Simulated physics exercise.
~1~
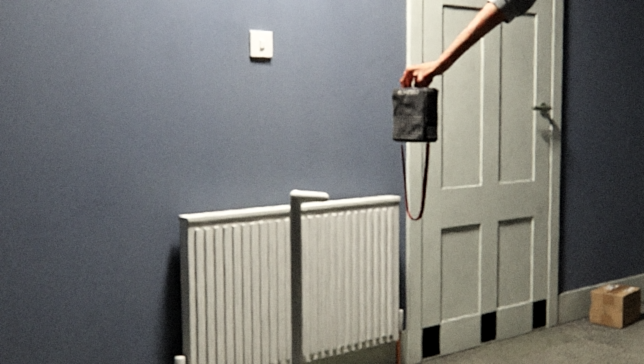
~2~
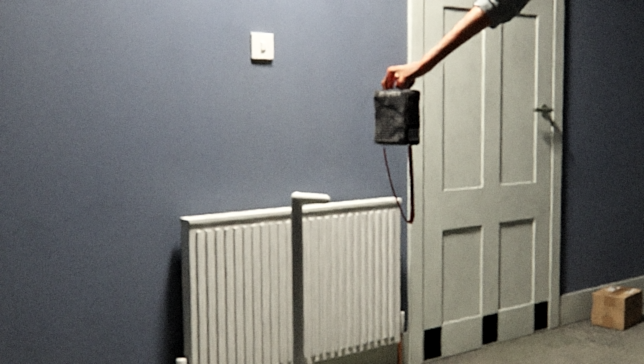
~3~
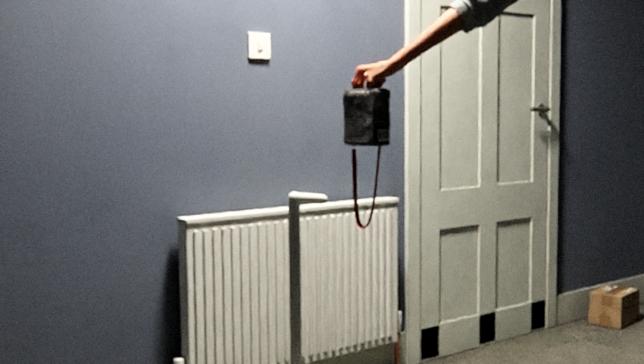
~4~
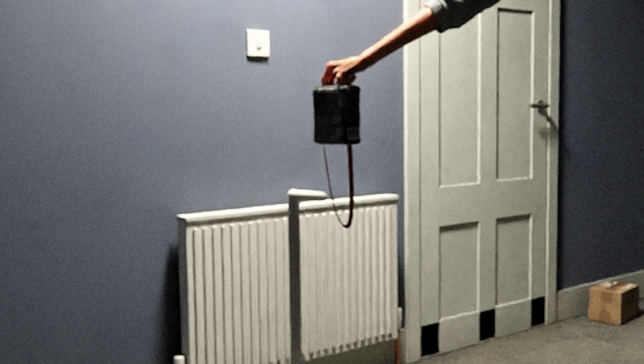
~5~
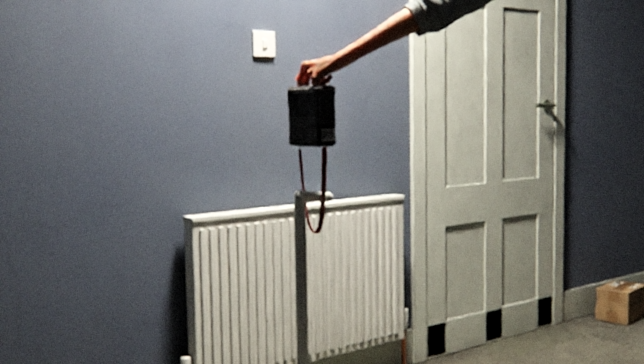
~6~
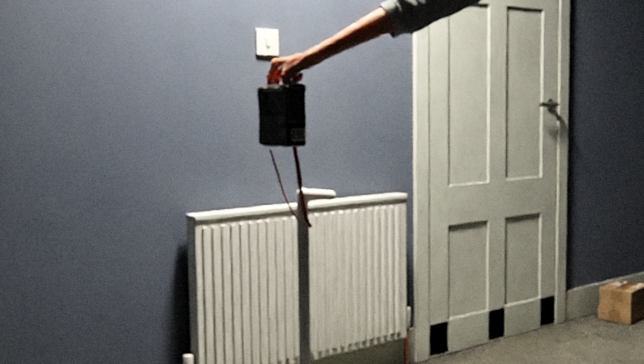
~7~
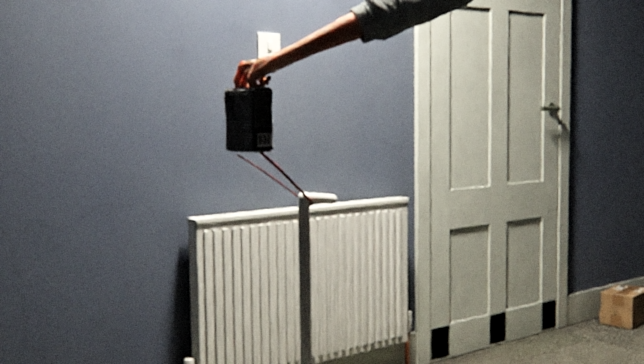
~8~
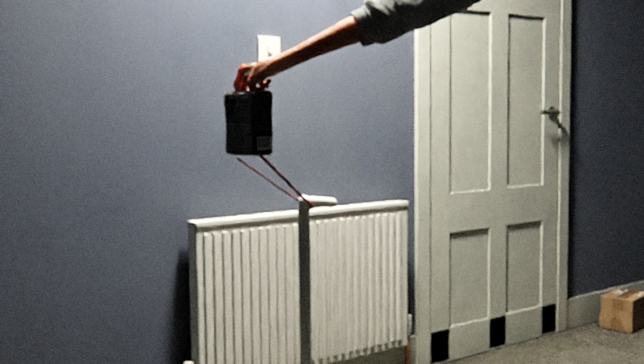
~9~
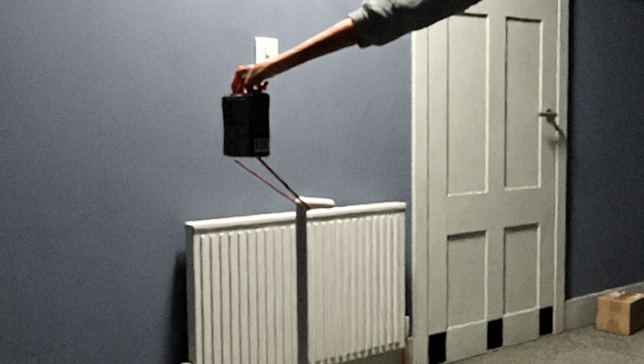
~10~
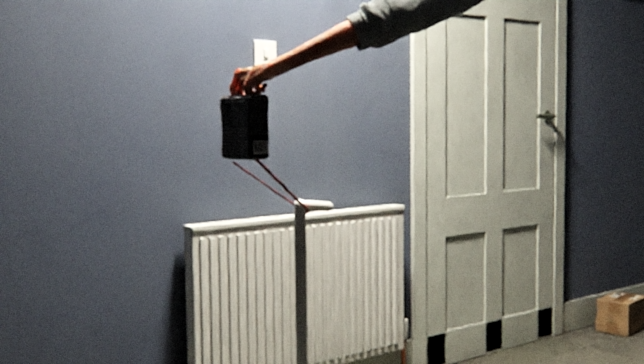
Black pouch carried left by a hand over a post at a white radiator, its hanging loop catching and pulling tight.
